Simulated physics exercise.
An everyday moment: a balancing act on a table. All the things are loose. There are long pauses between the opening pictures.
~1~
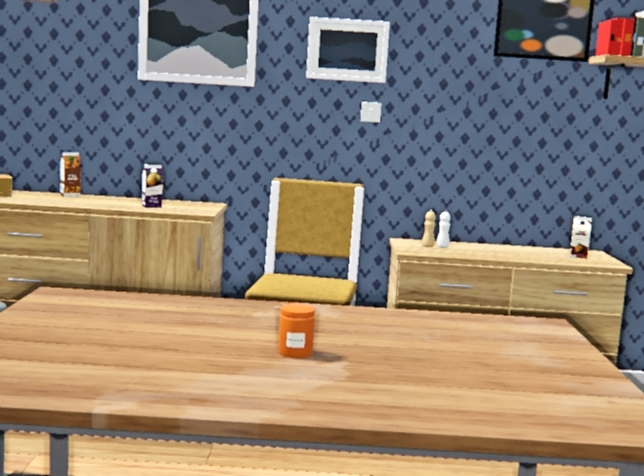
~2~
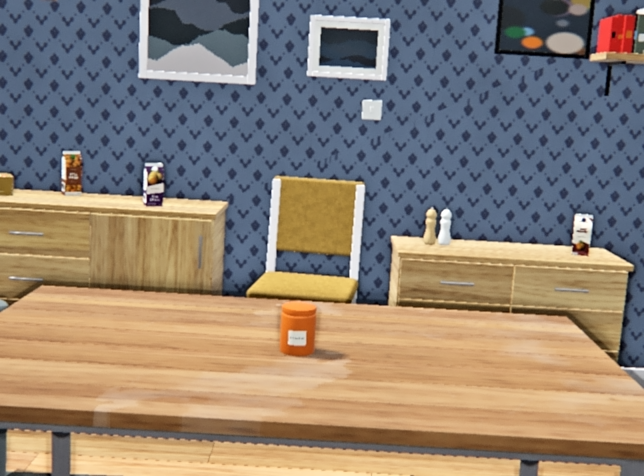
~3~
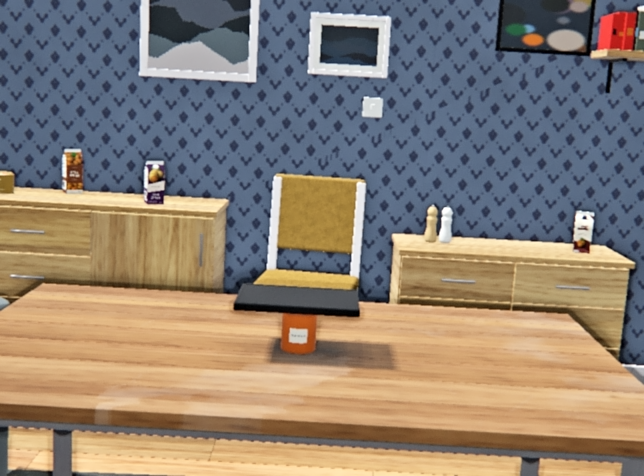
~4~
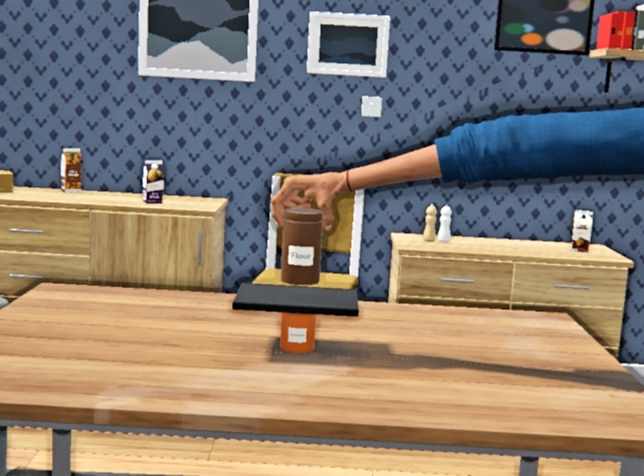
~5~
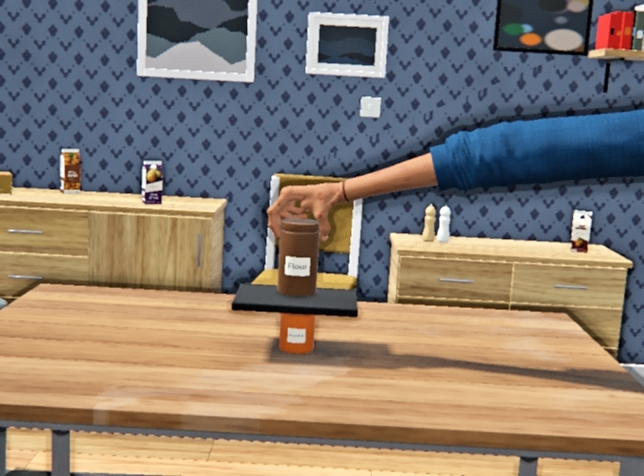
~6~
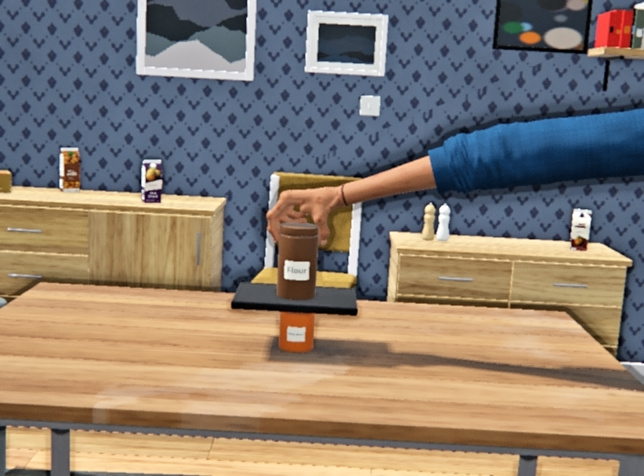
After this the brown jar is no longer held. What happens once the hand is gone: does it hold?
Outcome: The stack stays up.
Then, 0.20 s later than the last frame, all is still.
Then, 0.50 s later than the last frame, brown jar resting near (298, 261).
When it is over, all 3 as before. End places, in pixels of the last picture, brown jar near (298, 261). The stack keeps its balance.
